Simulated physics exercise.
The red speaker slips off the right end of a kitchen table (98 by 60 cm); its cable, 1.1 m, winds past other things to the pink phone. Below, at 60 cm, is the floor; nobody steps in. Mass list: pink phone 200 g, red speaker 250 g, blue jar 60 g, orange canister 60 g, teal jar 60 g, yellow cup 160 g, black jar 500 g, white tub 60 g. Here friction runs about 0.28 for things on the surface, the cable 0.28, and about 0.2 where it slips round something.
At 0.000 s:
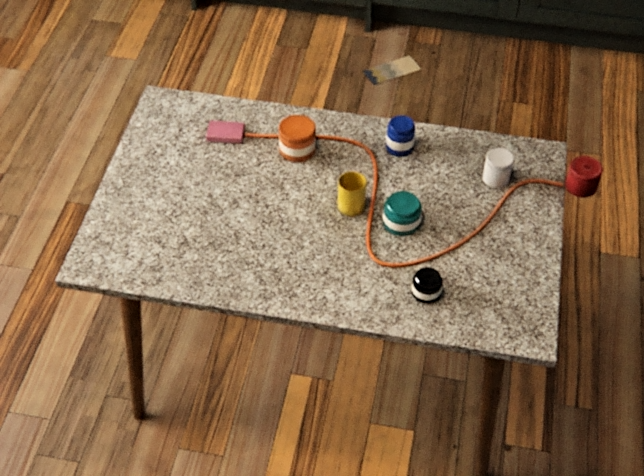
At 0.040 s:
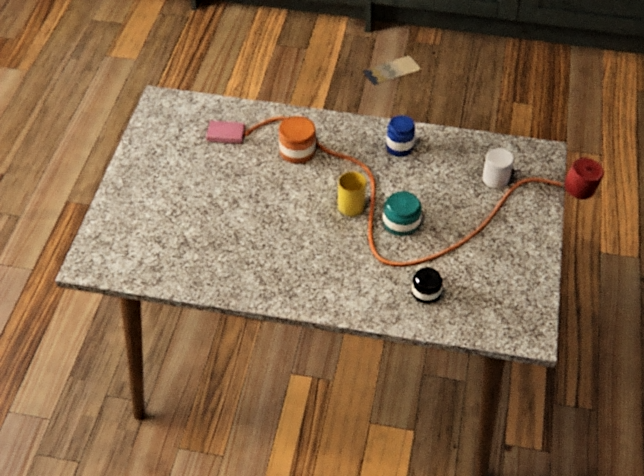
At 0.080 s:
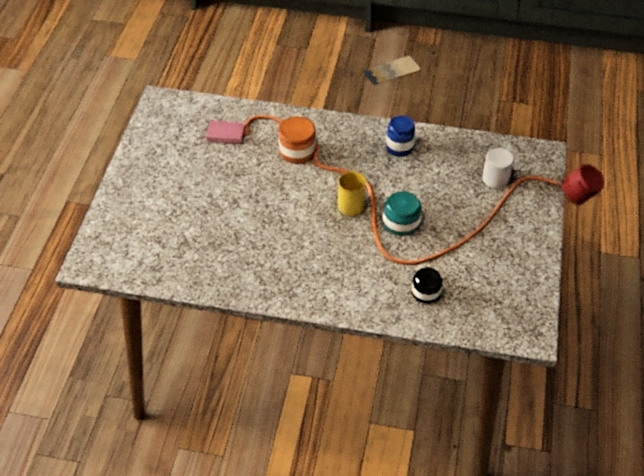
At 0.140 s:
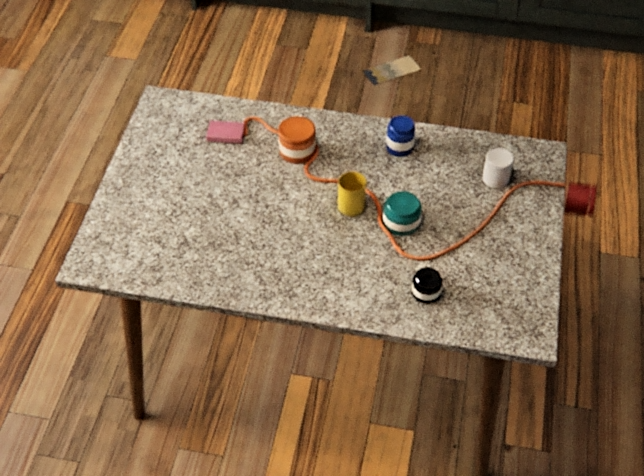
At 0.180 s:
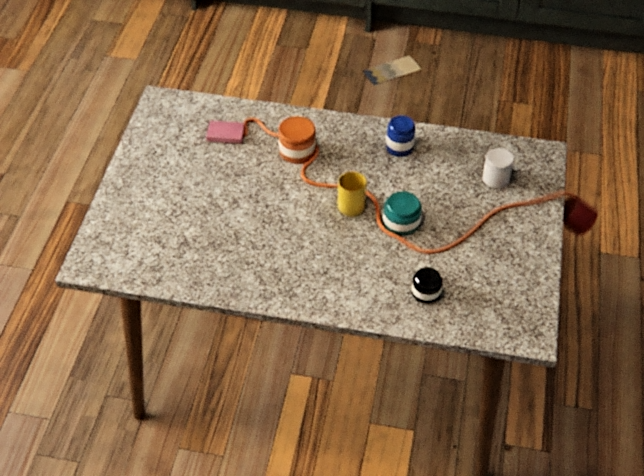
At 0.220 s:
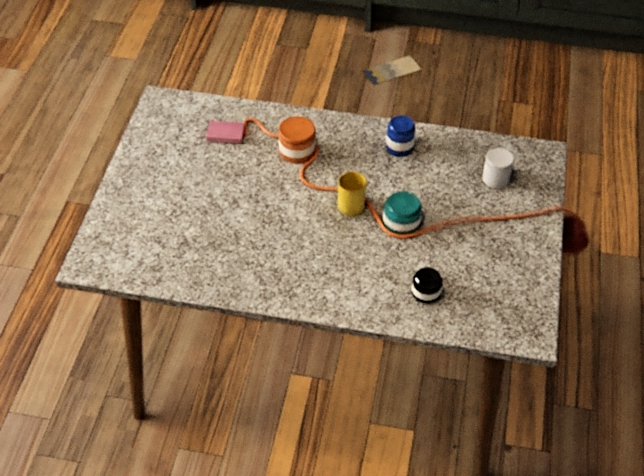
A speckled table holds jars and cups as a red speaker sinks past its right edge, pulling an orange cable.
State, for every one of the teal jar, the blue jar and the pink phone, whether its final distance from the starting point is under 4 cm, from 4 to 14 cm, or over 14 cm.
Final distances: Teal jar over 14 cm, blue jar under 4 cm, pink phone over 14 cm.
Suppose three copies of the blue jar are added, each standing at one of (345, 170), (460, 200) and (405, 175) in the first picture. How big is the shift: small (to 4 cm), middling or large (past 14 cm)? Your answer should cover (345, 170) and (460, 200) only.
The first would move a fair bit, and the second would move a long way.
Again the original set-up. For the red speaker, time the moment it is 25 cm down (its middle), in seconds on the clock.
Around 0.28 seconds on the clock.
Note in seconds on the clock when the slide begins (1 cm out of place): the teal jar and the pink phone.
Approx. times - teal jar: 0.26 s, pink phone: 0.38 s.
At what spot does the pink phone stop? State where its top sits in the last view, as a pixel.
It comes to rest at about (404, 167).
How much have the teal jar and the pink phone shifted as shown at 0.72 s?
About: Teal jar over the edge, pink phone 35 cm.
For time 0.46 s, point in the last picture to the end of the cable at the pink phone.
Approximate position: (281, 148).
By 0.5 s, the cable's tail end at (281, 148); teal jar 29 cm off its start, pink phone 9 cm off its start, orange canister 12 cm off its start.
By 0.7 s, the cable's tail end at (388, 173); teal jar over the edge, pink phone 34 cm off its start, orange canister 27 cm off its start.
By 1.0 s, the cable's tail end at (420, 179); teal jar over the edge, pink phone 41 cm off its start at (404, 167), orange canister 27 cm off its start at (251, 215).
By 1.2 s, the cable's tail end at (420, 179); teal jar over the edge, pink phone 41 cm off its start, orange canister 27 cm off its start.
By 2.4 s, the cable's tail end at (420, 179); teal jar over the edge, pink phone 41 cm off its start at (404, 167), blue jar 0 cm off its start at (402, 123), orange canister 27 cm off its start at (251, 215).
